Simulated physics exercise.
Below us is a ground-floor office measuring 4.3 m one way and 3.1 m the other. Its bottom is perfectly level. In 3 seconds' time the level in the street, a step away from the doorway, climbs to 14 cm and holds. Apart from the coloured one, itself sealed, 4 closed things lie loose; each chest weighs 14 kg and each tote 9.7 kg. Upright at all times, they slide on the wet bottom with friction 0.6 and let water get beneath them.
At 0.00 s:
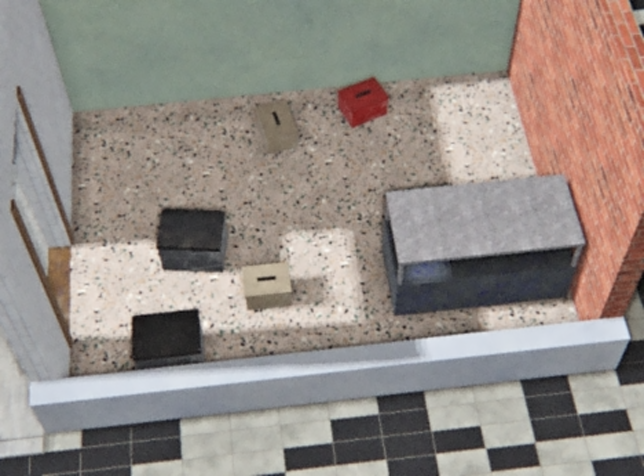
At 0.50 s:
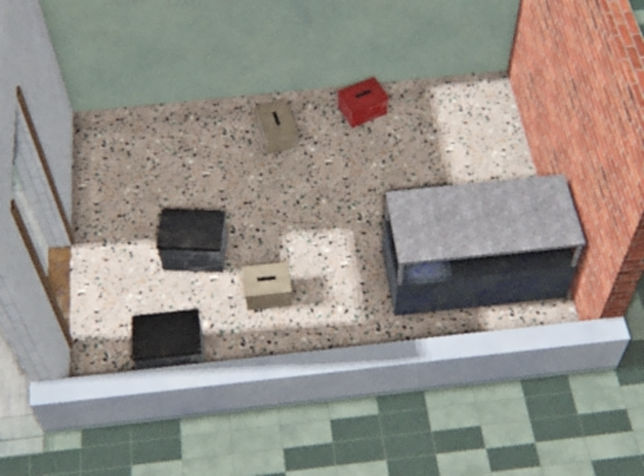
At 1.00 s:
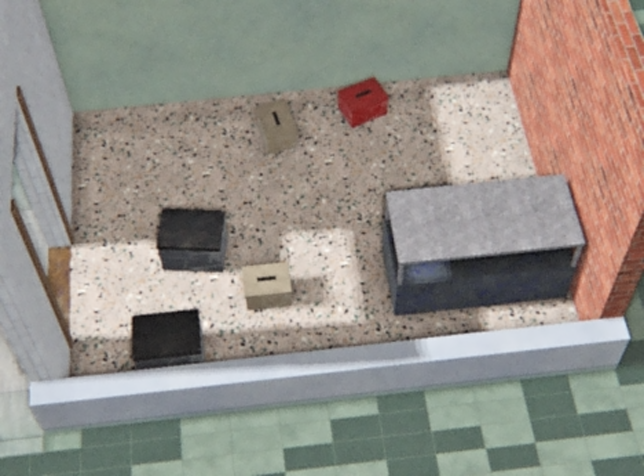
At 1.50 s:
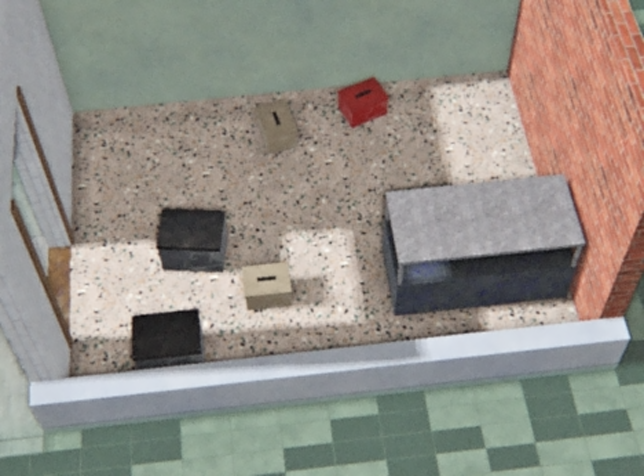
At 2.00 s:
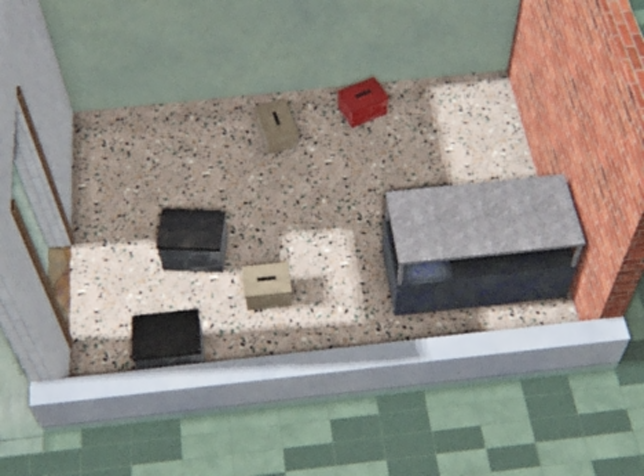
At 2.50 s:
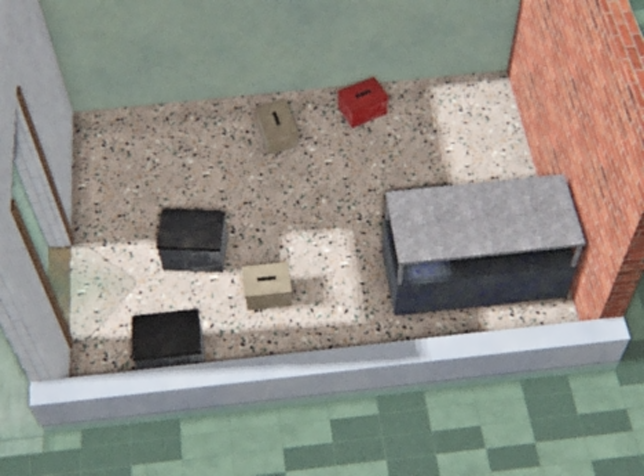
A small office with a speckled floor, a brick wall on the right and a doorway on the left is seen from above by a still camera. A red box sits near the pale green back wall beside a beige one, with another beige box mid-floor, two black boxes at left and a grey-topped counter at right. Greenish water covers the checkered paving outside, then a thin sheet spreads through the doorway onto the floor, while the boxes stay still.
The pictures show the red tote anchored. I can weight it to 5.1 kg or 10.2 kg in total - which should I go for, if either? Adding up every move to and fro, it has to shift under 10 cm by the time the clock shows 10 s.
5.1 kg will do.
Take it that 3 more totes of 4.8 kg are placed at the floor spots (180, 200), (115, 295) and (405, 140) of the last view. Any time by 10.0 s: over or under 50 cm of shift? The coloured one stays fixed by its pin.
Above the mark, above the mark, below the mark.
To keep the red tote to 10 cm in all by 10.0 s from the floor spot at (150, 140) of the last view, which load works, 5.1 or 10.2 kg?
Both loads work.
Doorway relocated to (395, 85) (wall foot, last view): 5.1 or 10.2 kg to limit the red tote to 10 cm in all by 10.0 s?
Then no option works.
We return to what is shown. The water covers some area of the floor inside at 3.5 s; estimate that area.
Roughly 1.5 m2.
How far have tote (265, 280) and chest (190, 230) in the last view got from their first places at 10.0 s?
One is off by 5 cm, the other by 60 cm, in the order asked.
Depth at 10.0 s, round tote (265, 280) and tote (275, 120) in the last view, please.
Around 5 cm and 3 cm.
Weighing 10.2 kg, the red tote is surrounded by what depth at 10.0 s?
Depth: Approx. 3 cm.
After 3.5 s the red tote would be 0 cm from its start with 5.1 kg and 0 cm from its start with 10.2 kg; 0 cm of water round it then.
After 4.5 s the red tote would be 0 cm from its start with 5.1 kg and 0 cm from its start with 10.2 kg; 0 cm of water round it then.
After 7.0 s the red tote would be 0 cm from its start with 5.1 kg and 0 cm from its start with 10.2 kg; 2 cm of water round it then.
After 10.0 s the red tote would be 0 cm from its start with 5.1 kg and 0 cm from its start with 10.2 kg; 3 cm of water round it then.
